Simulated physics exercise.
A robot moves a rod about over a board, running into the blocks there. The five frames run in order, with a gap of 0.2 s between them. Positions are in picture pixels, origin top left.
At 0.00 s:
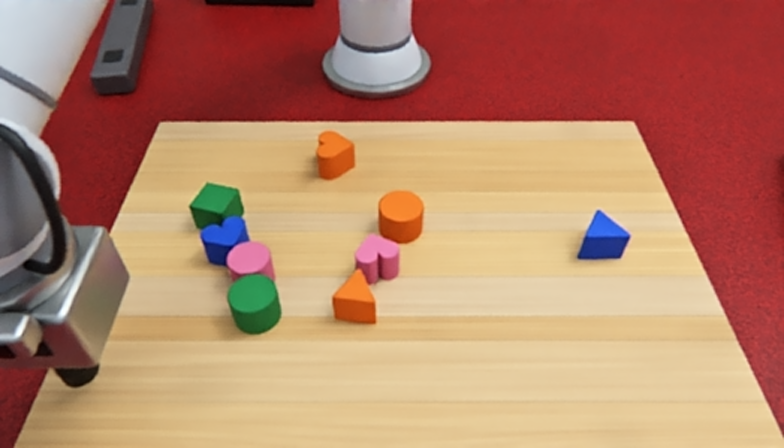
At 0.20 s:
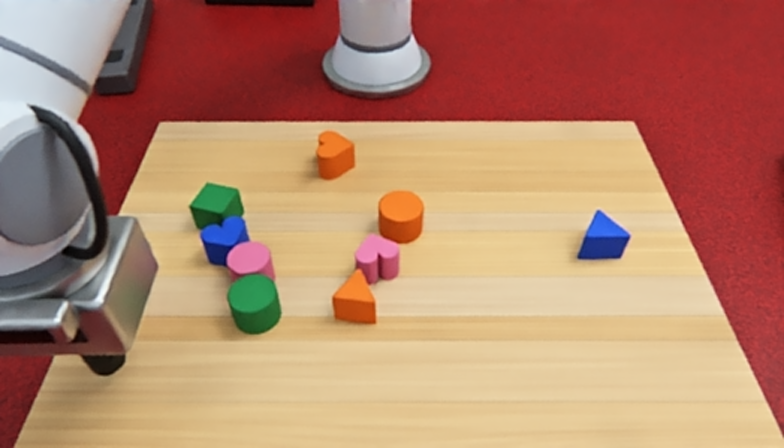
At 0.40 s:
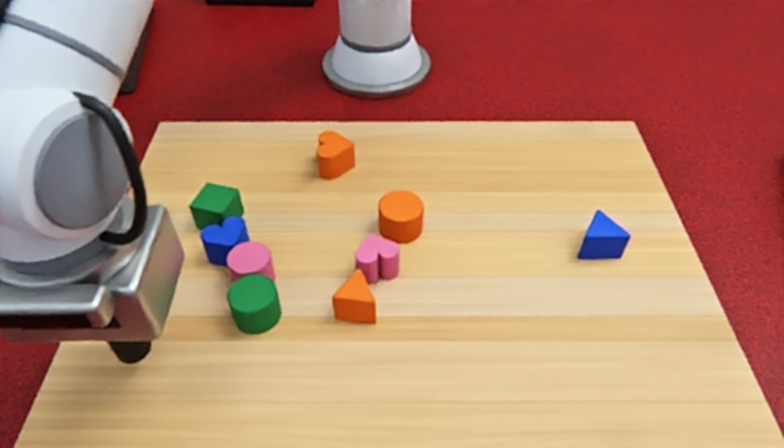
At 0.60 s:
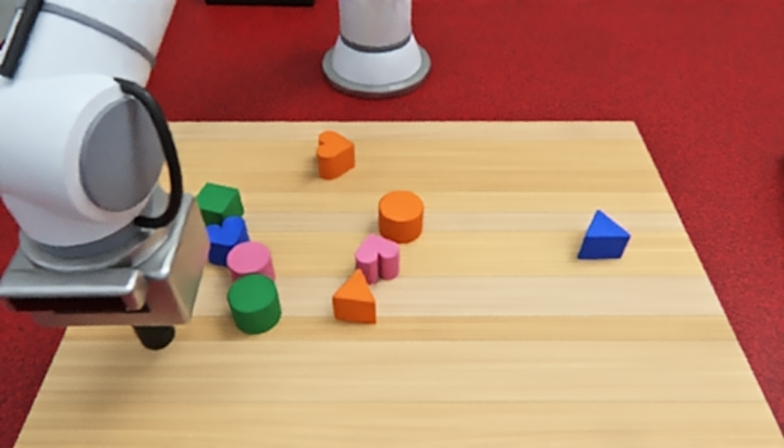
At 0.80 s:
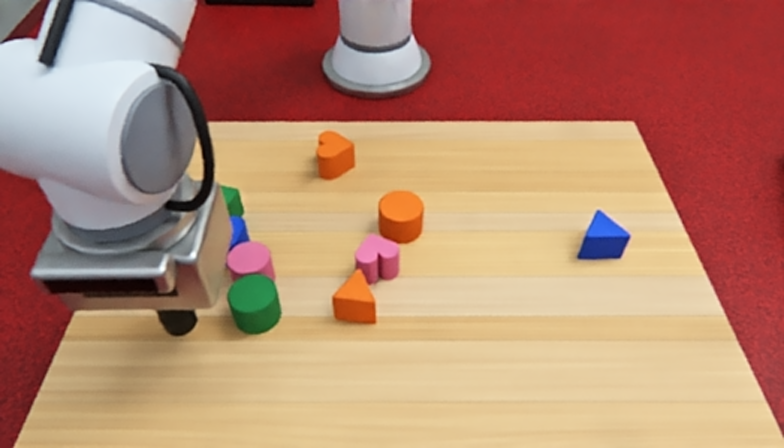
The clip opens on a wooden board scattered with colourful blocks, with a robot arm holding a dark-tipped rod near the left edge. The arm moves steadily right and slightly up the board, bringing the rod close to the green cylinder and partly covering the green and blue blocks, while every block stays still.
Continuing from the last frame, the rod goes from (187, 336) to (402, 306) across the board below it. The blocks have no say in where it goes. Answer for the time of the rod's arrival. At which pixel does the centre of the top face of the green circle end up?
The green circle ends near (325, 261).
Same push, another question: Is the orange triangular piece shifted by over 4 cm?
That would be a yes.
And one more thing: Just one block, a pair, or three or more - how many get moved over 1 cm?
Two get moved.
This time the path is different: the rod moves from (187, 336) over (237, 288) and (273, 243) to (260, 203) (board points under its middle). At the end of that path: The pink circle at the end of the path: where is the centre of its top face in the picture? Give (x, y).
The answer is (303, 220).
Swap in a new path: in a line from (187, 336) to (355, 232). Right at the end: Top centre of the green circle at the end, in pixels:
Around pixel (290, 283).
The first path, step by step. One third of the way, rod (258, 312); green circle (289, 279).
Two thirds of the way, rod (331, 302); green circle (325, 261); orange triangular piece (364, 287), turned 15° anticlockwise.
At the end, rod (403, 294); green circle (325, 261); orange triangular piece (429, 273), turned 70° anticlockwise; pink heart unmoved.
